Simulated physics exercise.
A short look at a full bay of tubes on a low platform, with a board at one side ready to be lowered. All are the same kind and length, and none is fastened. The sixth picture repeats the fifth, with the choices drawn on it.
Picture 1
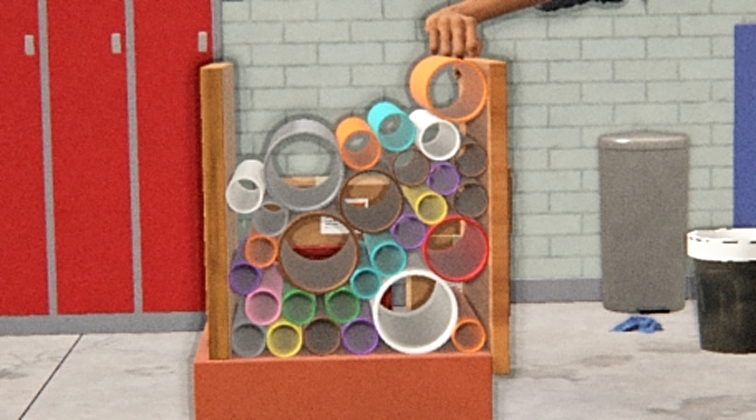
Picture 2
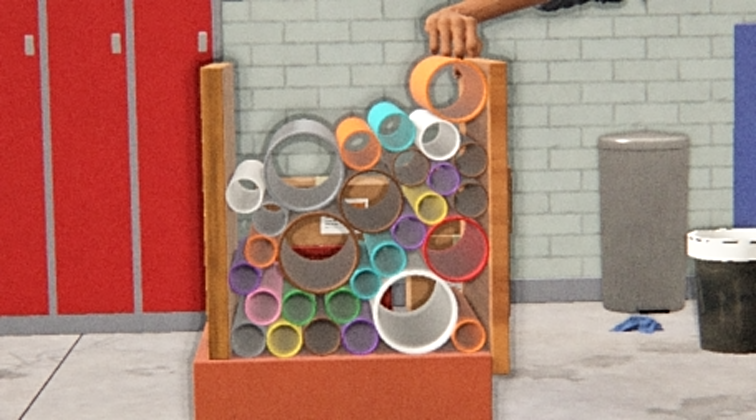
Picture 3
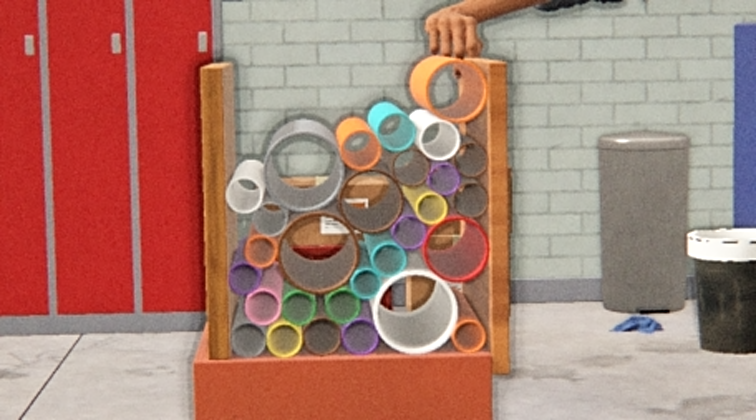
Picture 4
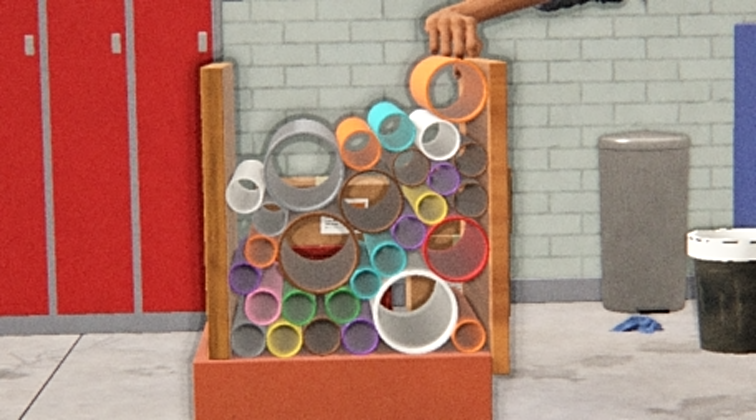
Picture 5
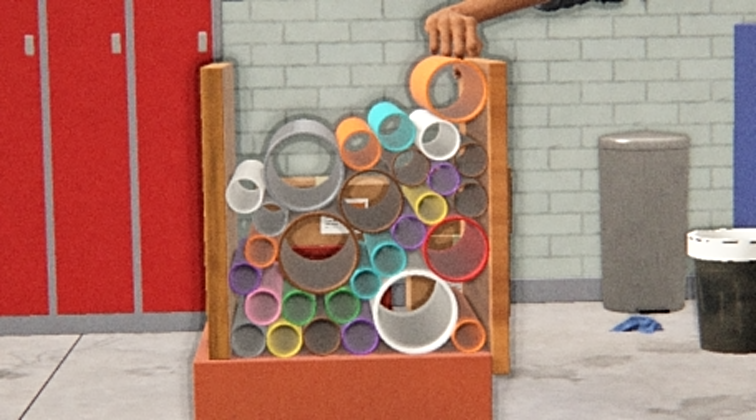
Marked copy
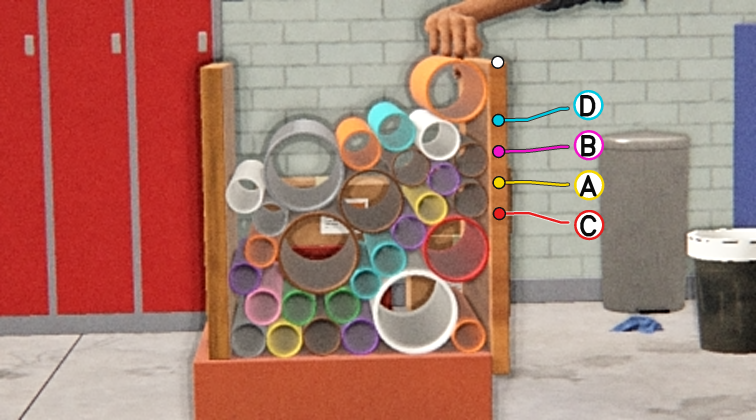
Nothing visibly moves as a hand rests above colourful tubes stacked between two wooden boards.
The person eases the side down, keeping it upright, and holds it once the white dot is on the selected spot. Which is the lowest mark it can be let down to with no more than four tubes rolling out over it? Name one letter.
Lower it to C and no more.
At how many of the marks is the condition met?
Four of them.
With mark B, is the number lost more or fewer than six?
Fewer than six.
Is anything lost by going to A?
At A: Yes.
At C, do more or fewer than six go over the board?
Fewer than six.
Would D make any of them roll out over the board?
At D: No.
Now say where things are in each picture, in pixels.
A white tube (245, 195); side board (482, 204); a grey tube (248, 340), in the first picture.
A grey tube (248, 340); an orange tube (469, 336), in the second picture.
A turquoise tube (366, 283); a brown tube (371, 202), in the third picture.
A grey tube (270, 220); a white tube (245, 195), in the fourth picture.
Side board (482, 204); a grey tube (248, 340); an orange tube (469, 336), in the fifth picture.
On the marked copy, A at (499, 182); B at (499, 152); C at (500, 214); D at (499, 120); the white dot at (498, 62).
Taking C. A third of the way, top of the board (488, 130).
Two thirds of the way, top of the board (489, 207).
When it is over, top of the board (489, 213), two out over the board.
As for the rest, A one out over the board; B one out over the board; D none out over the board.
